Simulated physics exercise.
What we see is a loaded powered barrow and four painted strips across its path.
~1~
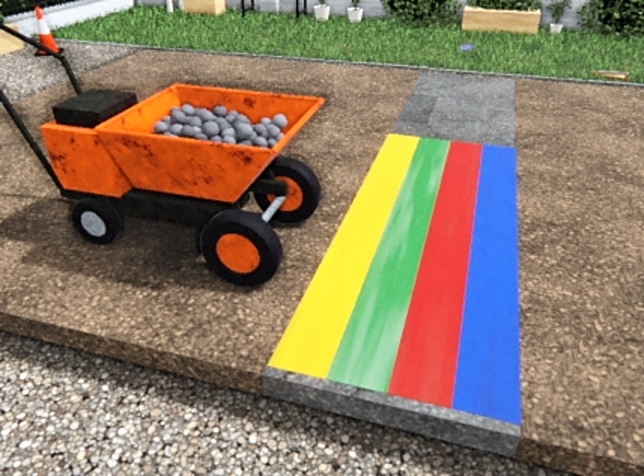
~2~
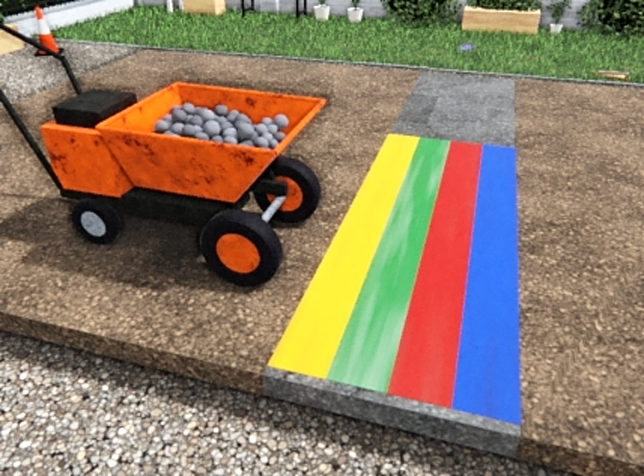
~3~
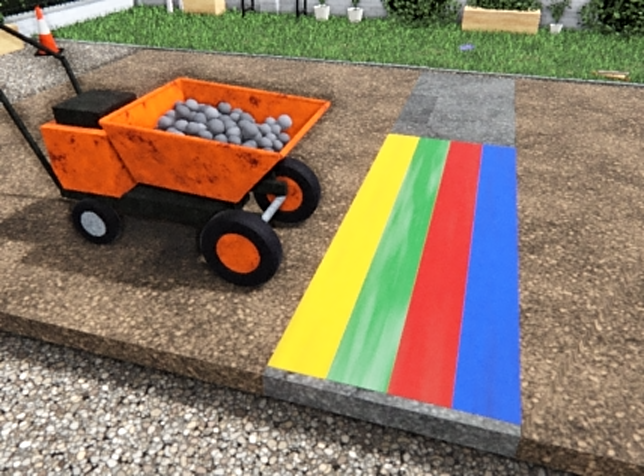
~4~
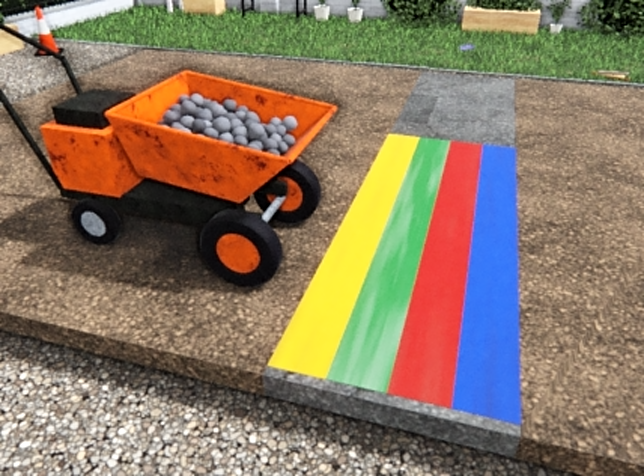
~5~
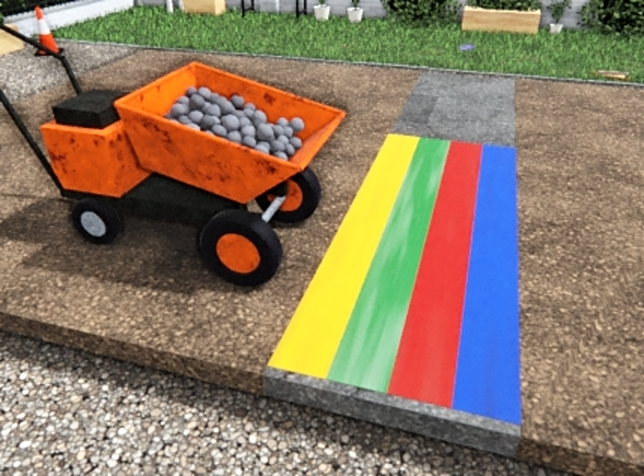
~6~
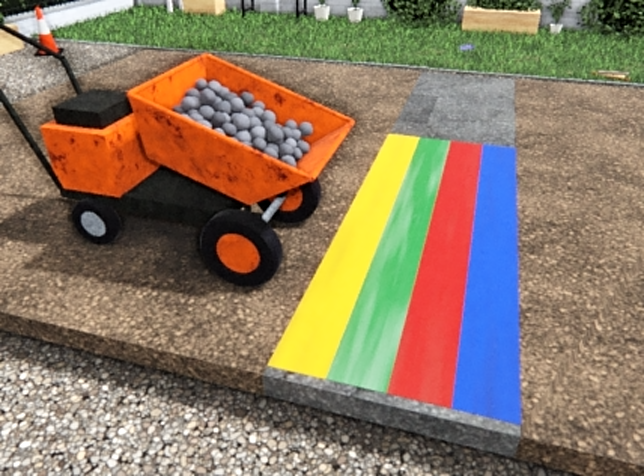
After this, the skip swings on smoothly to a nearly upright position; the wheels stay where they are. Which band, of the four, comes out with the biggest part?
The green band comes out ahead.
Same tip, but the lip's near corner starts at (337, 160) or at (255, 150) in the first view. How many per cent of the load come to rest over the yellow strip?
First spot 0 per cent, second spot 0 per cent.
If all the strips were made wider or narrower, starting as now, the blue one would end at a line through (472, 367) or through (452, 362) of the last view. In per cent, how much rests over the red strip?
Near 30 and then 30 in a hundred.
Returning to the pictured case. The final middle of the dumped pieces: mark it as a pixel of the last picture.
The centre settles at about (418, 269).
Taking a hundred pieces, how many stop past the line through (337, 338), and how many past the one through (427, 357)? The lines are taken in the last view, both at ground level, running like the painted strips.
Result, first then second: 70 %, 20 %.
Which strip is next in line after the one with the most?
The runner-up: The strip in red.
Soon after the last picture, skip tipped steeply; all in the skip.
A little later, skip tipped right over; most in the skip; about a quarter over the green strip; a small part over the red strip.
Later still, skip tipped right over; about a third in the skip; a stray few over the yellow strip; about a third over the green strip; about a quarter over the red strip; a small part over the blue strip; a stray few off the paint.
At rest, skip tipped right over; about a third in the skip; a stray few over the yellow strip; about a third over the green strip; about a quarter over the red strip; a small part over the blue strip; a stray few off the paint.
